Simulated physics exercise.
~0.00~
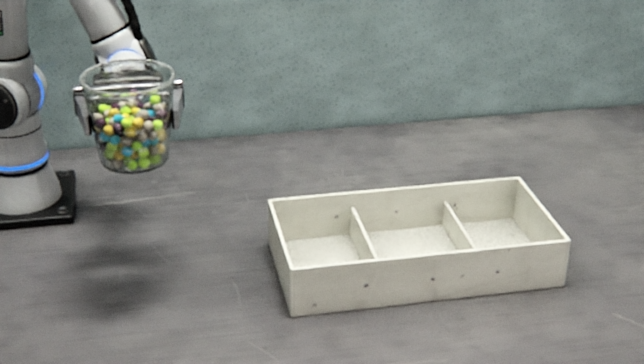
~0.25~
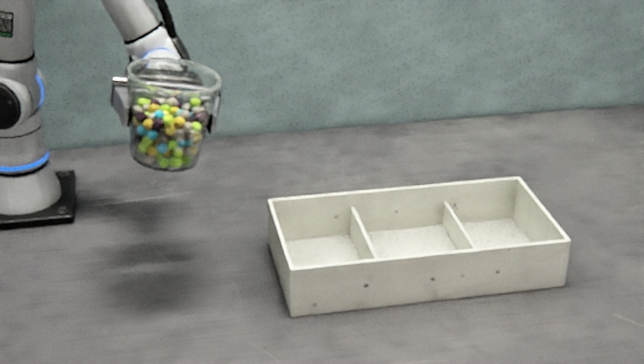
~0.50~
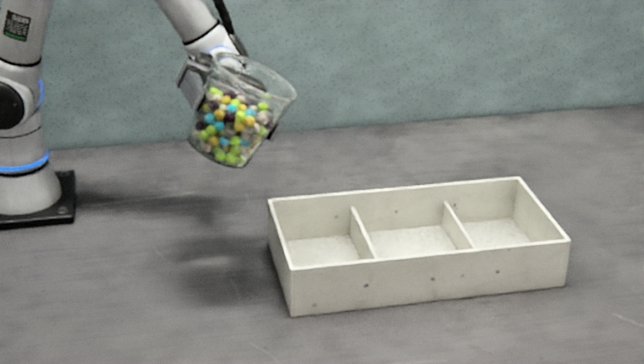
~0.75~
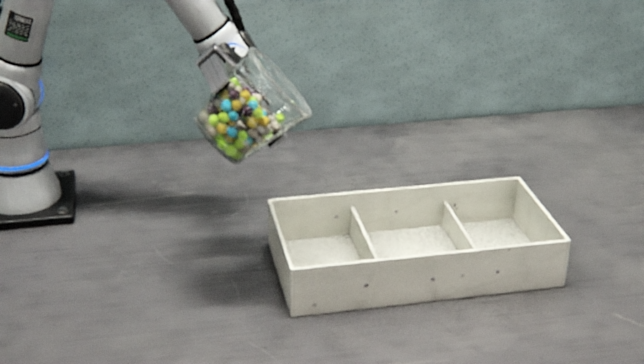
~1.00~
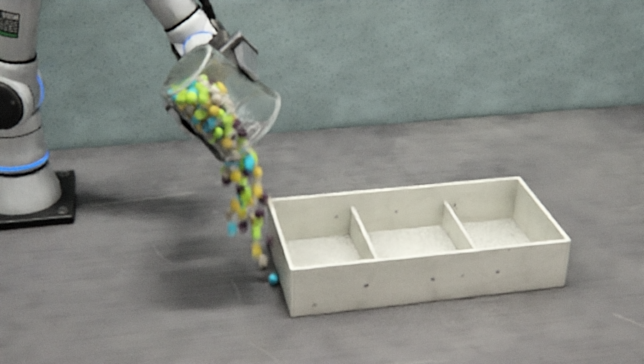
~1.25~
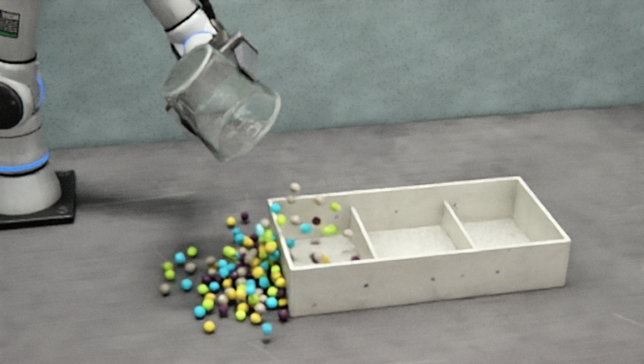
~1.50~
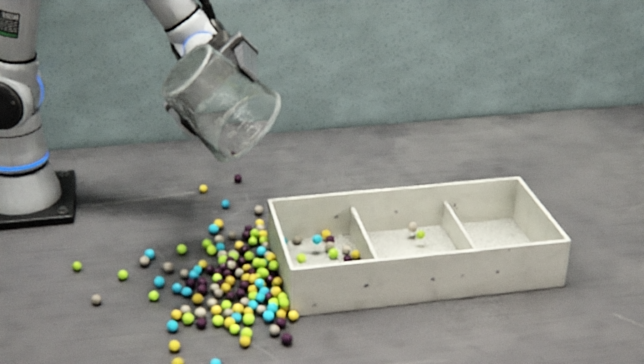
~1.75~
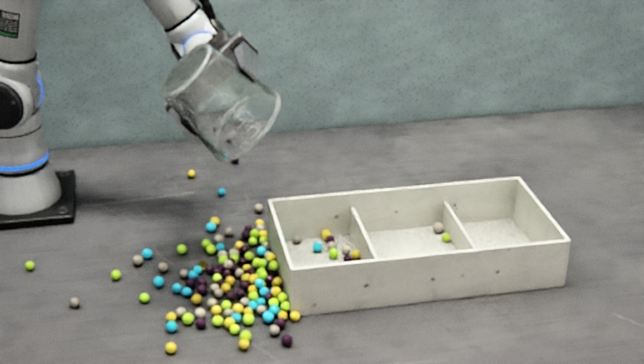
A robot arm tips a clear cup of colorful balls, spilling most beside the divided tray.
